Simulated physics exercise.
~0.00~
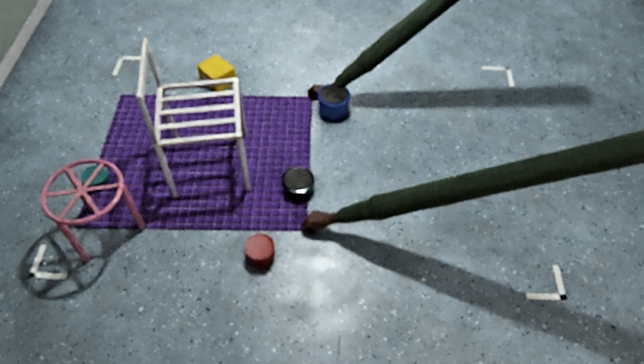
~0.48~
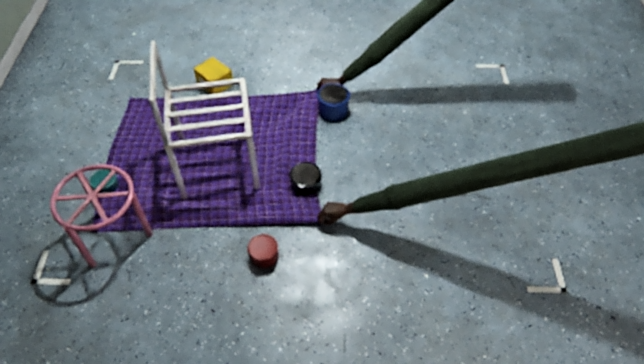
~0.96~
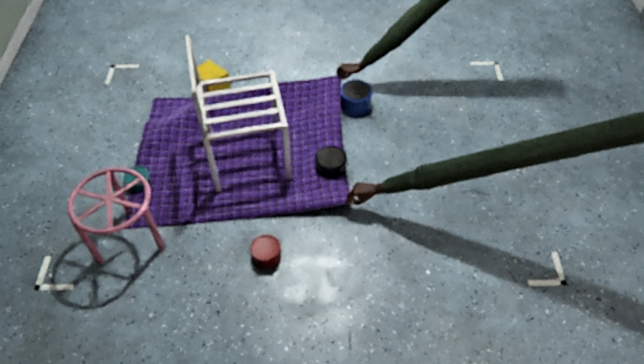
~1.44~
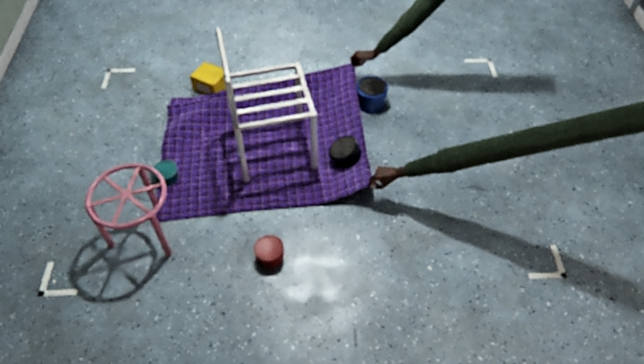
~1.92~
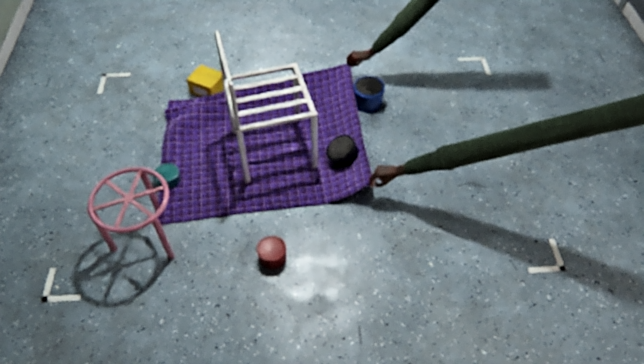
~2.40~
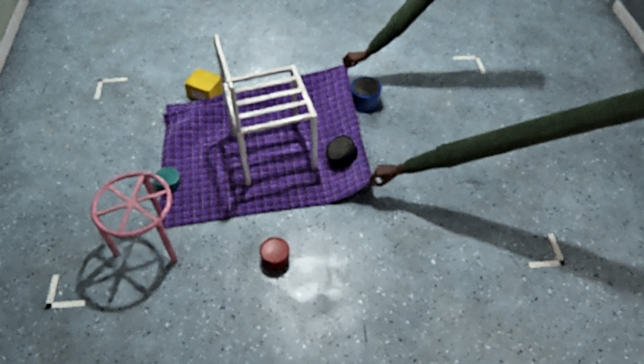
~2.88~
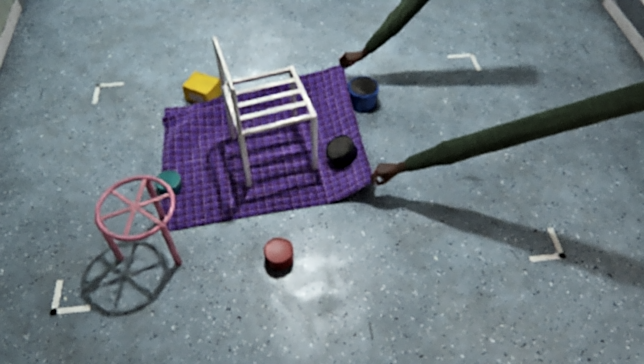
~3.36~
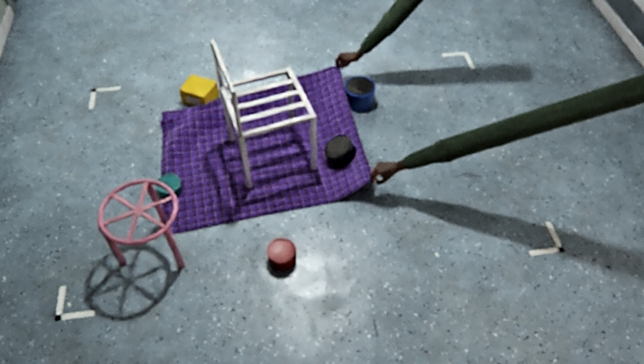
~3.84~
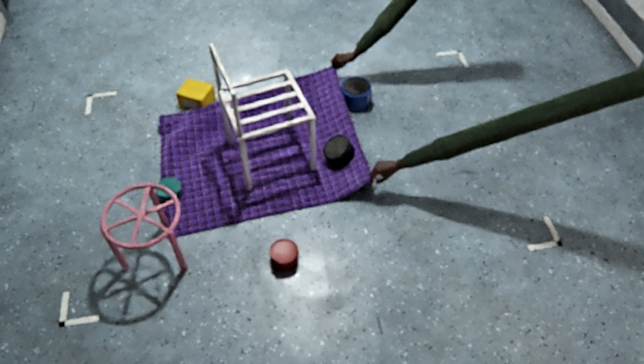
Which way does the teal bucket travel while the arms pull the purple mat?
The teal bucket moves to the right, riding along with the mat before coming to rest.
